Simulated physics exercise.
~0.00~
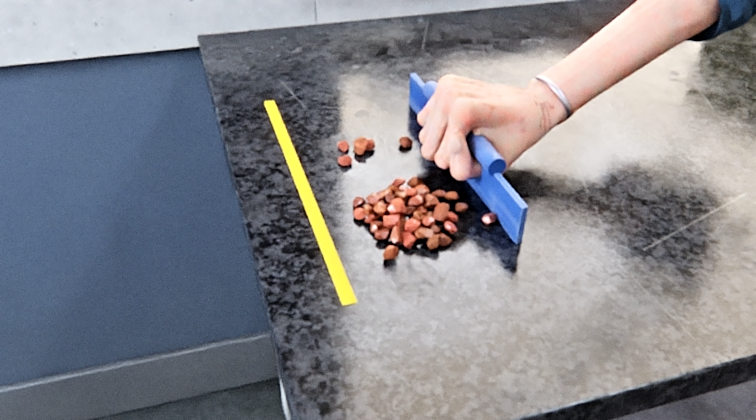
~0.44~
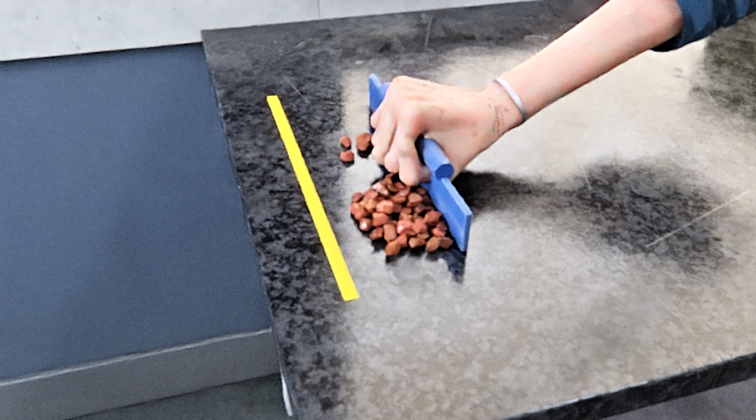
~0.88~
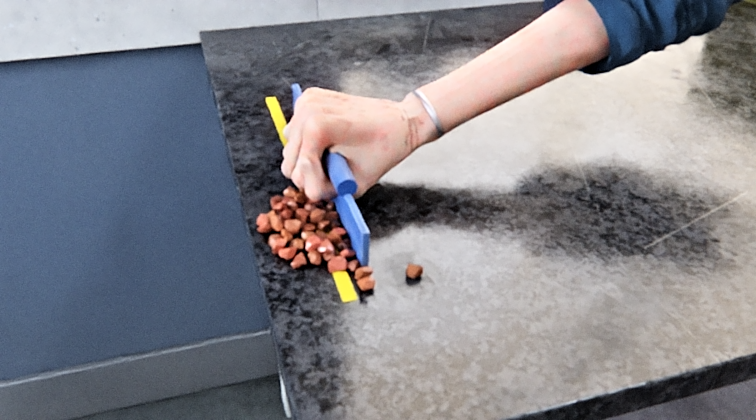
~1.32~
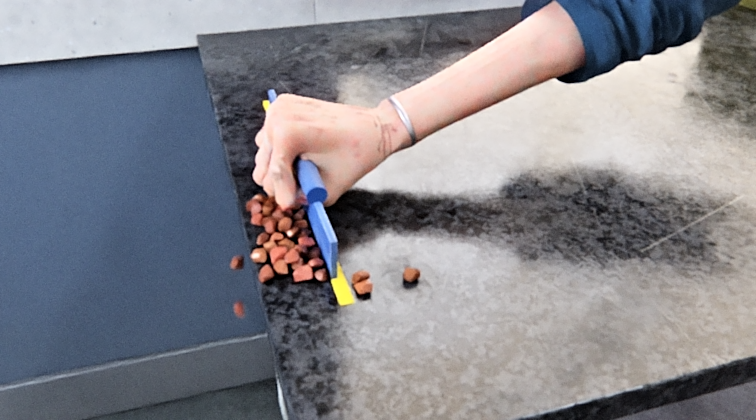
A hand pushes reddish-brown pieces left with a blue scraper until some fall off the table.
